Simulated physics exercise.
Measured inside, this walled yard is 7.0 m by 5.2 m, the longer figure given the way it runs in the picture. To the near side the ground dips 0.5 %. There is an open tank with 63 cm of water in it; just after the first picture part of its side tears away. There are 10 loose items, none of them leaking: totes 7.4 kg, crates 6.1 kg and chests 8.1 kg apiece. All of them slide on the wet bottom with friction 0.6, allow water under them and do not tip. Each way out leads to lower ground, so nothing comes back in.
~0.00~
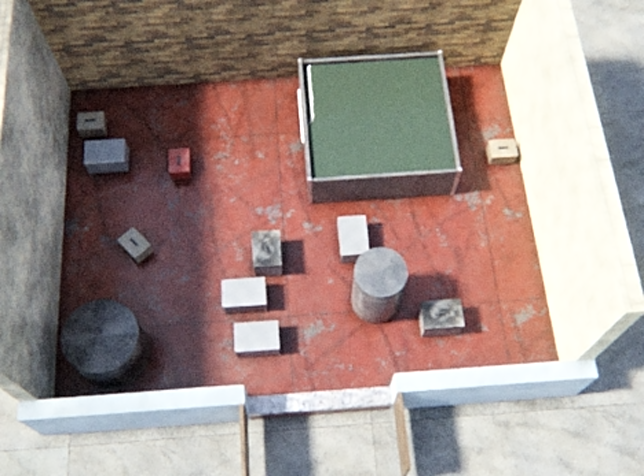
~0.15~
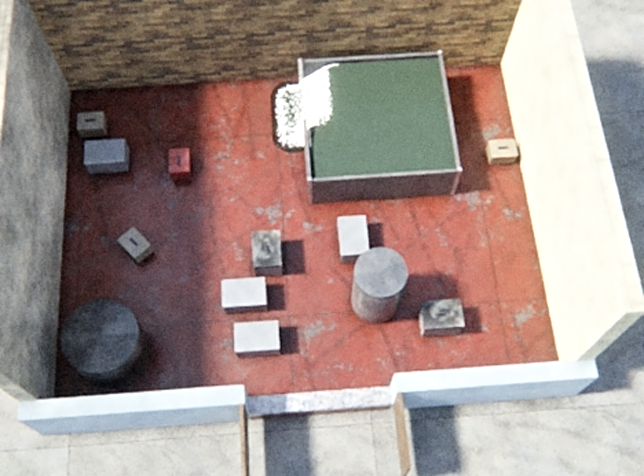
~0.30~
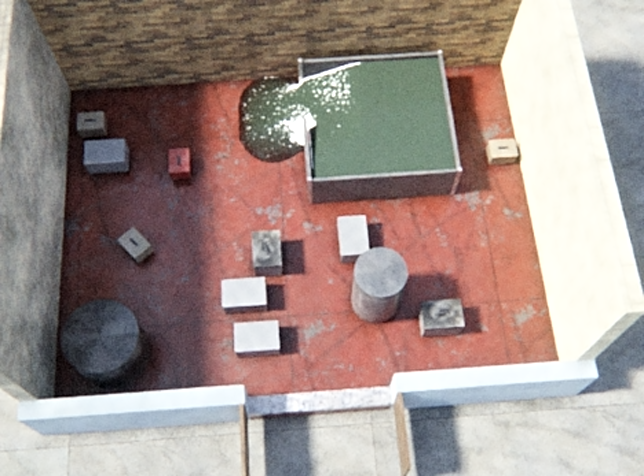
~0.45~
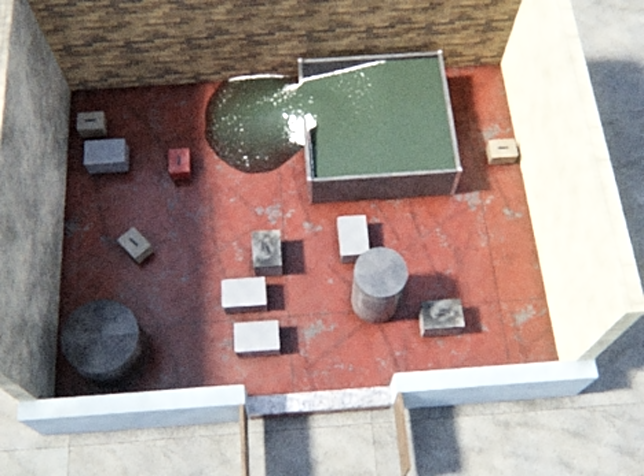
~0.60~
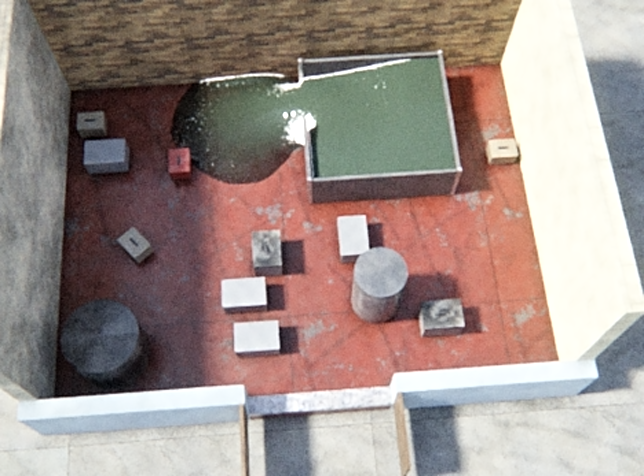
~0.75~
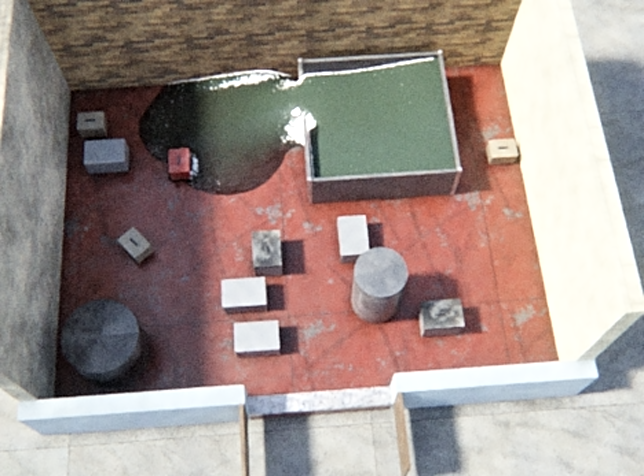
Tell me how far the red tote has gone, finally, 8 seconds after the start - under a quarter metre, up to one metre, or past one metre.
Its move will be long.
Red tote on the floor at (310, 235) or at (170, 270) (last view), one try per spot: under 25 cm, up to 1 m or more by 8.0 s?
Respectively: It rests almost unmoved; it is shoved a long way.
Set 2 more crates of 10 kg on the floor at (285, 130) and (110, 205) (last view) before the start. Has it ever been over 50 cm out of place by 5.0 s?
In sequence: Beyond it, then beyond it.
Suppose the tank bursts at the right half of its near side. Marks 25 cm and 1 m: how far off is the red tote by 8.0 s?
Outcome for the red tote: No real movement.
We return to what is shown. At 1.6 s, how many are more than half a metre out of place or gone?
By my tally, 1.
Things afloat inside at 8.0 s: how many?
Answer: 6.
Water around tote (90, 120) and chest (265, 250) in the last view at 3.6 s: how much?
Some 13 cm at the first, some 0 cm at the second.
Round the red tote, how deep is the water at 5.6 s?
21 cm, roughly.
After 1.6 s the red tote is near (122, 182), 0.9 m from its start, aground; 0 of 10 are out; 2 afloat.
After 3.6 s the red tote is near (61, 374), 3.6 m from its start, afloat; 0 of 10 are out; 3 afloat.
After 5.6 s the red tote is near (68, 387), 3.7 m from its start, afloat; 0 of 10 are out; 4 afloat.
After 8.0 s the red tote is near (69, 388), 3.7 m from its start, afloat; 1 of 10 are out; 6 afloat.
